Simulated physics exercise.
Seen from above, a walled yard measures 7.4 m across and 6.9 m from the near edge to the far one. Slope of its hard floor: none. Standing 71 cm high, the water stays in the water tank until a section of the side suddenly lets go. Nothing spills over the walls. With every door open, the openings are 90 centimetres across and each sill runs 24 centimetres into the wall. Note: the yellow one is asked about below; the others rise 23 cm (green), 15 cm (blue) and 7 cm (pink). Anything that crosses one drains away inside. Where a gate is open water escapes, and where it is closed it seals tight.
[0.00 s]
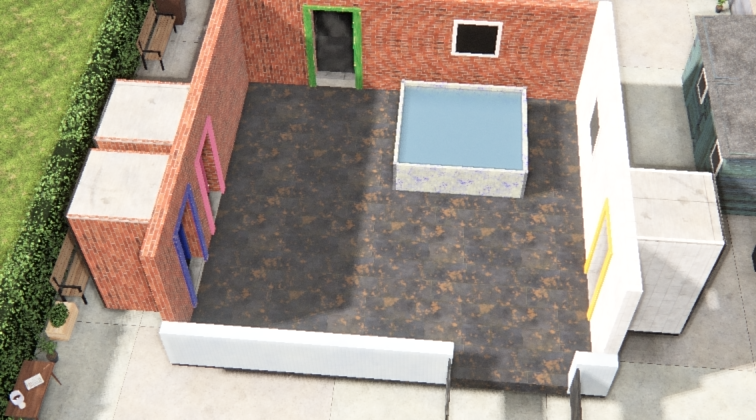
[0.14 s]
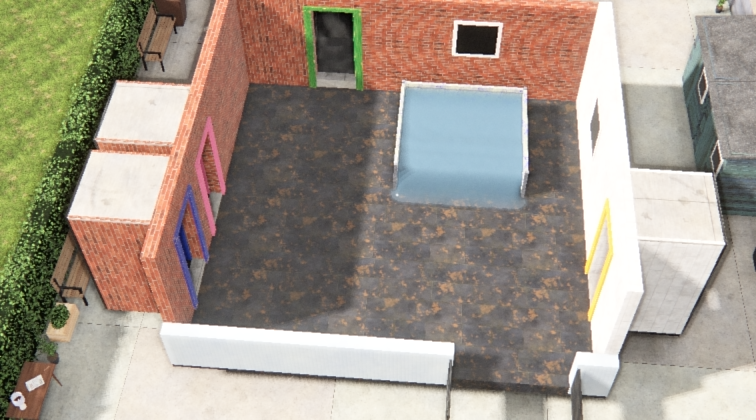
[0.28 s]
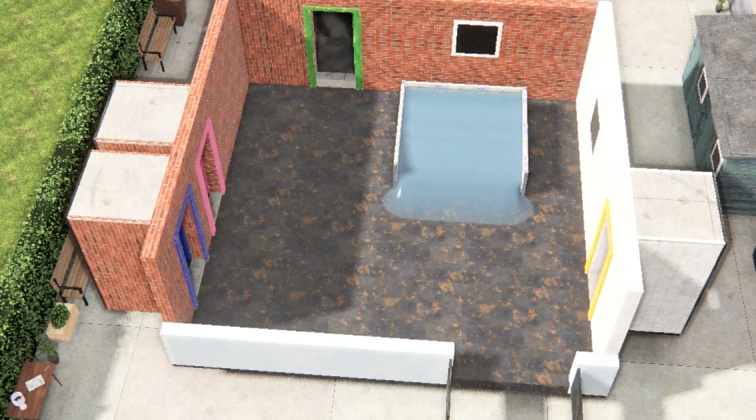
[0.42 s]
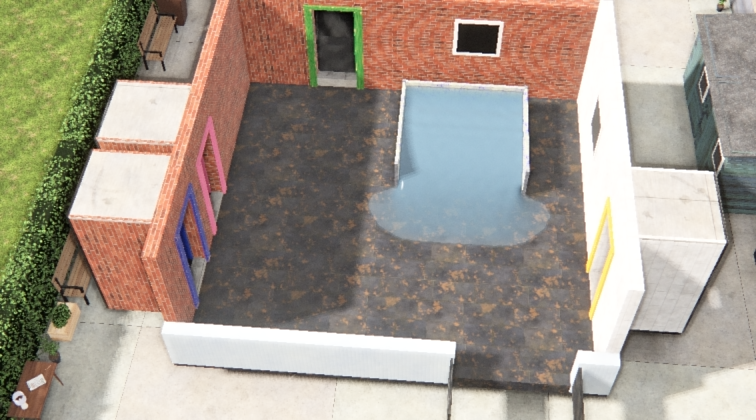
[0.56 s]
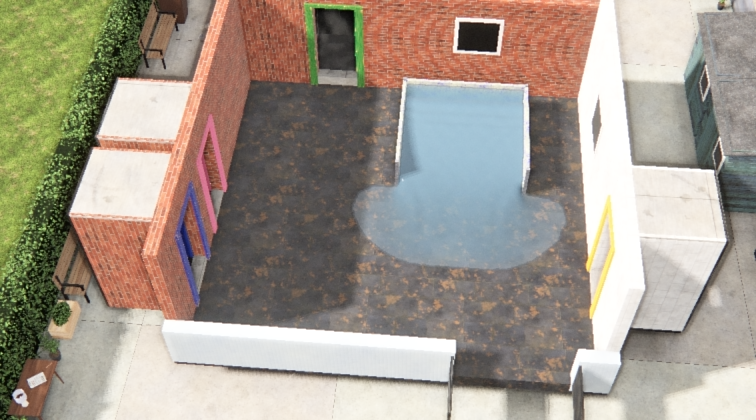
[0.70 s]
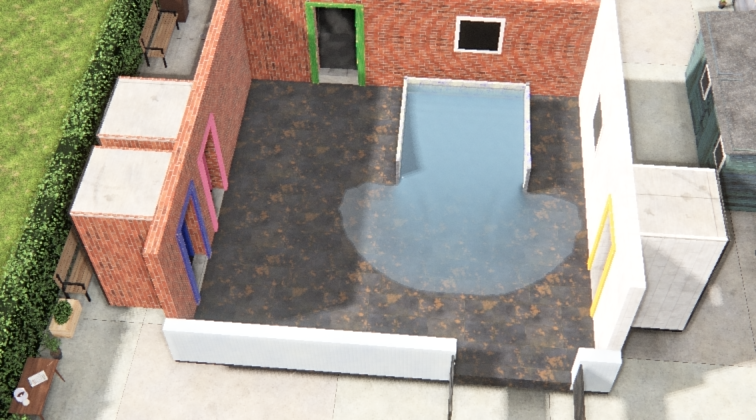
At the start, still water fills a rectangular tank against the back brick wall of a walled yard seen from above. Then the tank's near side is gone and water pours out toward the viewer, spreading across the dark floor in a widening, rounded pool that fans left and right.
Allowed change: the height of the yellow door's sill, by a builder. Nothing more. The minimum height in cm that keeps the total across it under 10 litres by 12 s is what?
It is close to 11.5 cm.
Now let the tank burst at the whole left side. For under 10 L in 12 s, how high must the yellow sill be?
Then the minimum is about 12.0 cm.
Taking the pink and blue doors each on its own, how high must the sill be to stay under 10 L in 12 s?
Roughly 5.0 cm for the pink door and roughly 17 cm for the blue door.
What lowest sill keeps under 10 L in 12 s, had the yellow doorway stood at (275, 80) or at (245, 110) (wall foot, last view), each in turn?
Minimums: Roughly 9.5 cm and 6.0 cm.
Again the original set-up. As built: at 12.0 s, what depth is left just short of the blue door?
5.0 cm.
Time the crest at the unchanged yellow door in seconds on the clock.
Peak: Close to 2.0 s.
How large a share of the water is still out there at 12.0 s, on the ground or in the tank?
I'd estimate some 58 in a hundred.
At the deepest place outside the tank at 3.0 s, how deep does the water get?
Close to 36 centimetres.
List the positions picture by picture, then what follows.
The first frame shows still water, 71 cm deep, in the water tank at (462, 128); the yellow door at (598, 263) is dry.
In the second frame, water pours out at (459, 186) and has run 0.3 m, to (398, 198); about 9 cm deep outside, 71 cm at the back.
In the third frame, the gap is at (459, 186), the front 0.7 m out at (396, 214); the back of the water tank holds 71 cm.
In the fourth frame, the front is at (413, 238), 1.3 m from the gap at (460, 186); 3.7 m2 of floor is wet, 71 cm left at the back.
In the fifth frame, the front is at (430, 263), 1.9 m from the gap at (460, 184); 6.0 m2 of floor is wet, 68 cm left at the back.
In the sixth frame, the front is at (423, 287), 2.5 m from the gap at (461, 183); 8.6 m2 of floor is wet, 60 cm left at the back; 0.9 m in a straight line remain to the yellow door at (601, 260).
After 1.4 s water covers 45 % of the floor, deepest (34 cm) near (435, 361); 7 cm at the yellow door, 0 litres in over its 7 cm sill.
After 3.0 s water covers 55 % of the floor, deepest (36 cm) near (189, 343); 11 cm at the yellow door, 23 litres in over its 7 cm sill.
After 12.0 s water covers 100 % of the floor, deepest (12 cm) near (563, 97); 4 cm at the yellow door, 52 litres in over its 7 cm sill.
At the yellow door as built, the water arrived by 1.1 s and peaked near 13 cm at 2.0 s.
Run again over the same 12 s with other heights there, 19 litres in over 10 cm, 2 litres over 14 cm. The limit of 10 litres is kept from about 11.5 cm up.
